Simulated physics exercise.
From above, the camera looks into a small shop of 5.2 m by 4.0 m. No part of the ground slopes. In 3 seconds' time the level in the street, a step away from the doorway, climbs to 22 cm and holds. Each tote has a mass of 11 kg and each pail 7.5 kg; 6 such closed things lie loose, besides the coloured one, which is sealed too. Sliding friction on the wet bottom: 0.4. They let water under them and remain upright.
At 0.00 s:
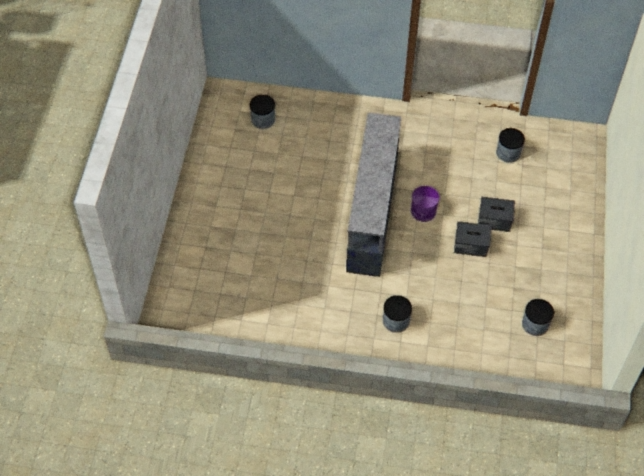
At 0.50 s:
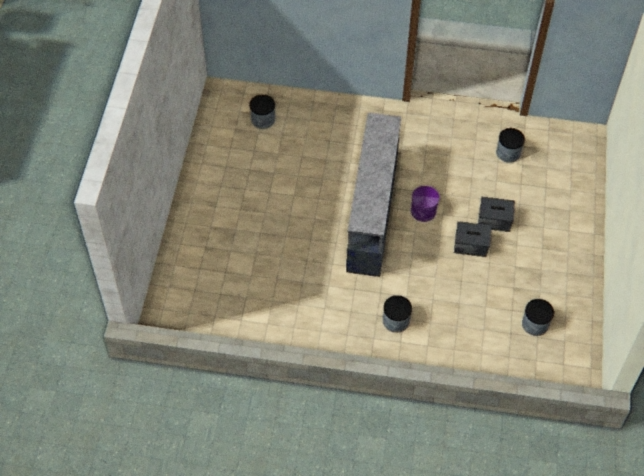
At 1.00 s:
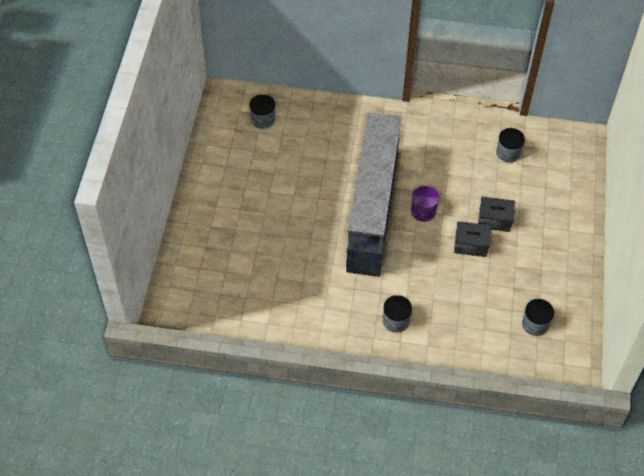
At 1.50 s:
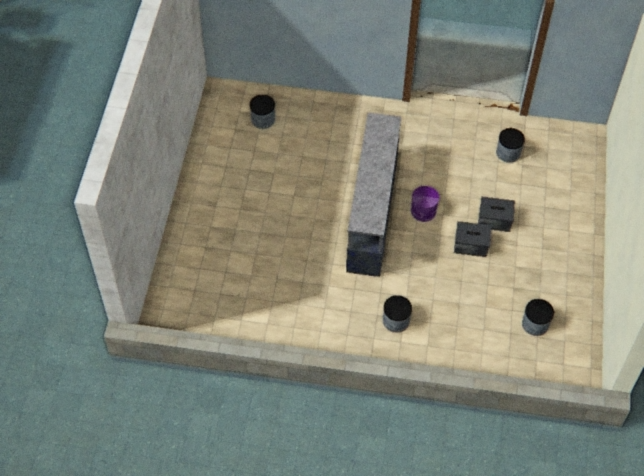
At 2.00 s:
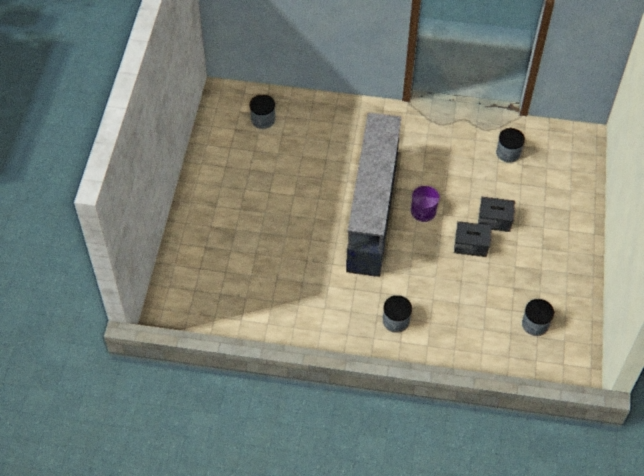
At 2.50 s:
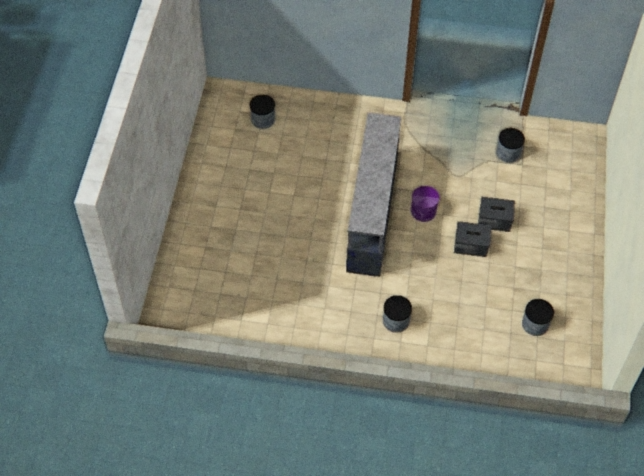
Water covered the ground outside a small tiled shop, then seeped through the doorway and spread a little way across the floor, while the purple pail and the dark containers stayed still.
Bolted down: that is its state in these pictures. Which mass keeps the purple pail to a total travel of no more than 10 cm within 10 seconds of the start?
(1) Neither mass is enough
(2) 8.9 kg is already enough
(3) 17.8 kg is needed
1, neither mass is enough.
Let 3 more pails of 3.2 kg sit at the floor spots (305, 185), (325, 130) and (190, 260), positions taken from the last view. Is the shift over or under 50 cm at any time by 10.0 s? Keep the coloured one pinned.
In the order given, within the mark, then beyond the mark, and last within the mark.
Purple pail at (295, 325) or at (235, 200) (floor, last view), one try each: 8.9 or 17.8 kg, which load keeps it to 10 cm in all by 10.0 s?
First try the heavier suffices, second try both suffice.
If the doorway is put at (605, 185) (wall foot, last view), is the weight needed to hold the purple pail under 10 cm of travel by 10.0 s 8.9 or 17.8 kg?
Under that change the large mass is required.
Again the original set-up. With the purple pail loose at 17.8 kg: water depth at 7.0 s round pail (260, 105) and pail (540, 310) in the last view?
I'd estimate 2 cm for the first and 18 cm for the second.
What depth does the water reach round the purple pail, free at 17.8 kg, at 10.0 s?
Something like 12 centimetres.
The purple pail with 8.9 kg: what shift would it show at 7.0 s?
Shift: About 200 cm.
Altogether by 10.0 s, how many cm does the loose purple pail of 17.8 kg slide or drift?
Total distance: Near 30 cm.
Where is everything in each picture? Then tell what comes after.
The first frame shows the purple pail at (426, 197) rests on the ground; water covers 0.0 m2; 0 of 7 have shifted.
The second frame shows the purple pail at (426, 197), on the bottom; 0.0 m2 under water; 0 of 7 have shifted.
The third frame shows the purple pail at (426, 197), on the bottom; 0.0 m2 under water; 0 of 7 have shifted.
The fourth frame shows the purple pail at (426, 197), on the bottom; water covers 0.0 m2; 0 of 7 have shifted.
The fifth frame shows the purple pail at (426, 197), on the bottom; 0.3 m2 under water; 0 of 7 have shifted.
The sixth frame shows the purple pail at (426, 197), on the bottom; 1.1 m2 under water; 0 of 7 have shifted.
After 3.5 s the purple pail would be 1 cm from its start with 8.9 kg and 0 cm from its start with 17.8 kg; 5 cm of water round it then.
After 4.5 s the purple pail would be 68 cm from its start with 8.9 kg and 15 cm from its start with 17.8 kg; 9 cm of water round it then.
After 7.0 s the purple pail would be 197 cm from its start with 8.9 kg and 31 cm from its start with 17.8 kg; 8 cm of water round it then.
After 10.0 s the purple pail would be 259 cm from its start with 8.9 kg and 32 cm from its start with 17.8 kg; 12 cm of water round it then.
